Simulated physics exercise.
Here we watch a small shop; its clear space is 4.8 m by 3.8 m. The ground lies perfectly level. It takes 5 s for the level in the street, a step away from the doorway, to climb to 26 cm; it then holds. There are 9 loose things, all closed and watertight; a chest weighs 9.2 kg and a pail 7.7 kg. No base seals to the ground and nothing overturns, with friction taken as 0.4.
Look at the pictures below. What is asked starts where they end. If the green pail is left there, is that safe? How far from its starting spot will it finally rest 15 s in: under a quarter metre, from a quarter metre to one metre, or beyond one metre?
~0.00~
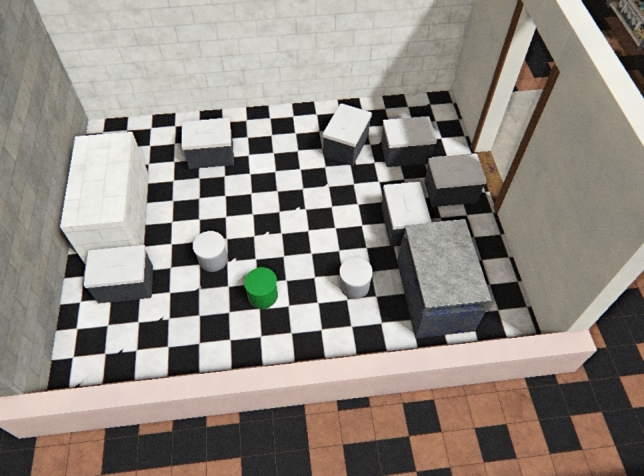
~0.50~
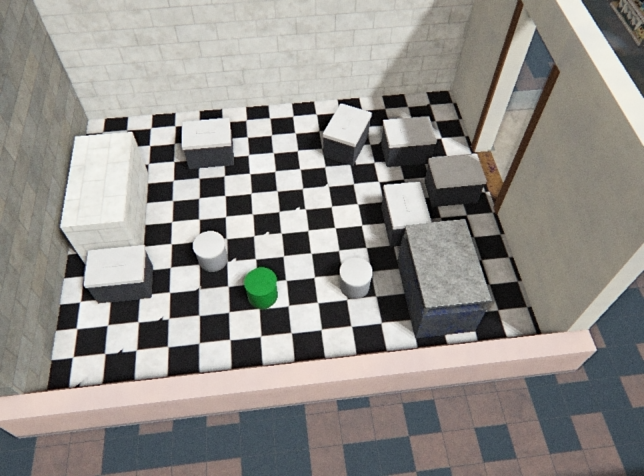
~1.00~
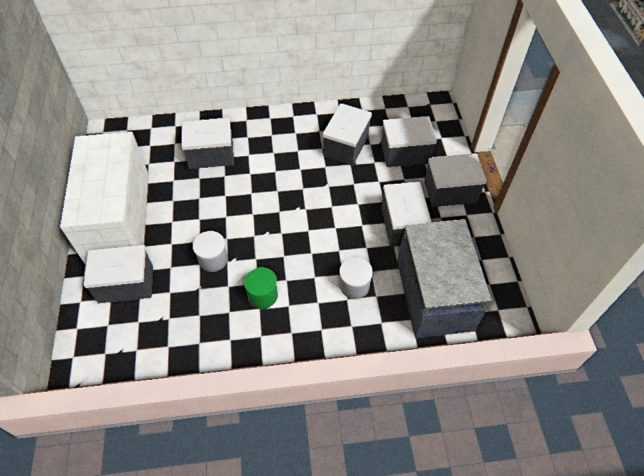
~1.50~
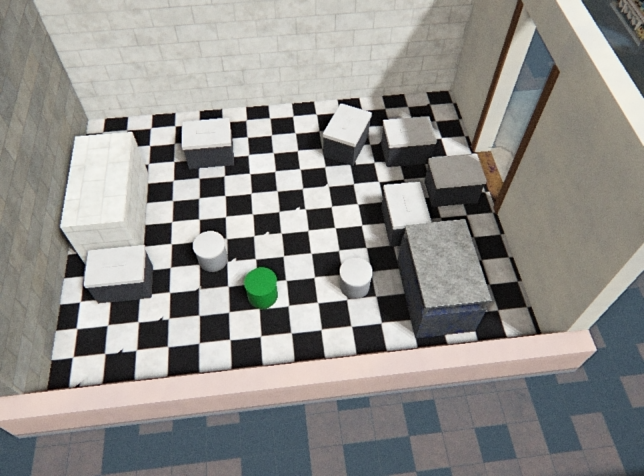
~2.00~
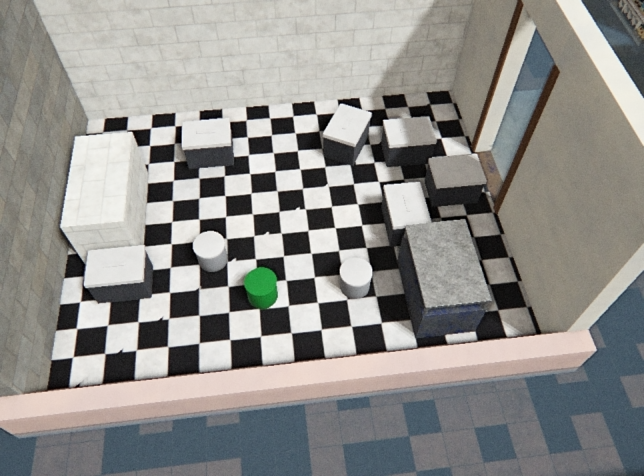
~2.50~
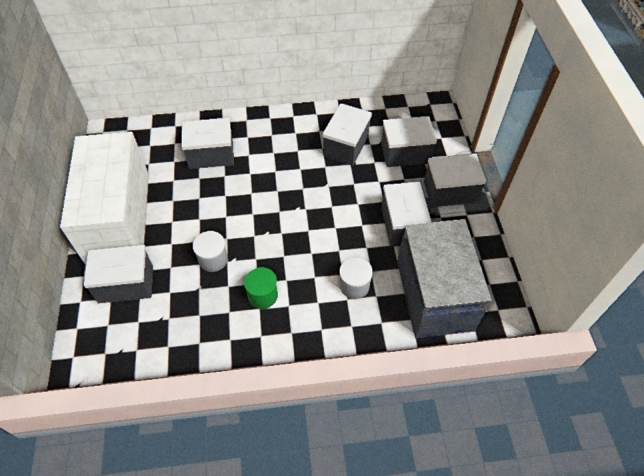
It is left a little way off.
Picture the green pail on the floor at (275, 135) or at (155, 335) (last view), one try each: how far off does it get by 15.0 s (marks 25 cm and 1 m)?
The first start leaves it well away, the second leaves it well away.
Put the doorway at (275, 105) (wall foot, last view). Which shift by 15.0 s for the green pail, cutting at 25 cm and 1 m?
By then the green pail has been carried a long way.
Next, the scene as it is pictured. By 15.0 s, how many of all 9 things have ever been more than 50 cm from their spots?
It adds up to 8.
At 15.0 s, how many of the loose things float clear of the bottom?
9.
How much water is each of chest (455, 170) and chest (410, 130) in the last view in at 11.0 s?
About 12 and 12 cm.
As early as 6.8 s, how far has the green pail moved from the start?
Around 0 cm from the start by that time.
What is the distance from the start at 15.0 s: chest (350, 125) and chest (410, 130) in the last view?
In that order: 200 cm, 200 cm.
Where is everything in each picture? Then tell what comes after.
The green pail at (261, 281) rests on the ground; 0.0 m2 under water; 0 of 9 have shifted, in the first picture.
The green pail at (261, 281), on the bottom; 0.0 m2 under water; 0 of 9 have shifted, in the second picture.
The green pail at (261, 281), on the bottom; 0.0 m2 under water; 0 of 9 have shifted, in the third picture.
The green pail at (261, 281) rests on the ground; water covers 0.0 m2; 0 of 9 have shifted, in the fourth picture.
The green pail at (261, 281) rests on the ground; 0.0 m2 under water; 0 of 9 have shifted, in the fifth picture.
The green pail at (261, 281), on the bottom; 0.2 m2 under water; 0 of 9 have shifted, in the sixth picture.
After 3.5 s the green pail is near (261, 281), 0.0 m from its start, aground; 0 afloat.
After 6.8 s the green pail is near (260, 282), 0.0 m from its start, aground; 3 afloat.
After 11.0 s the green pail is near (259, 283), 0.0 m from its start, aground; 7 afloat.
After 15.0 s the green pail is near (252, 326), 0.5 m from its start, afloat; 9 afloat.
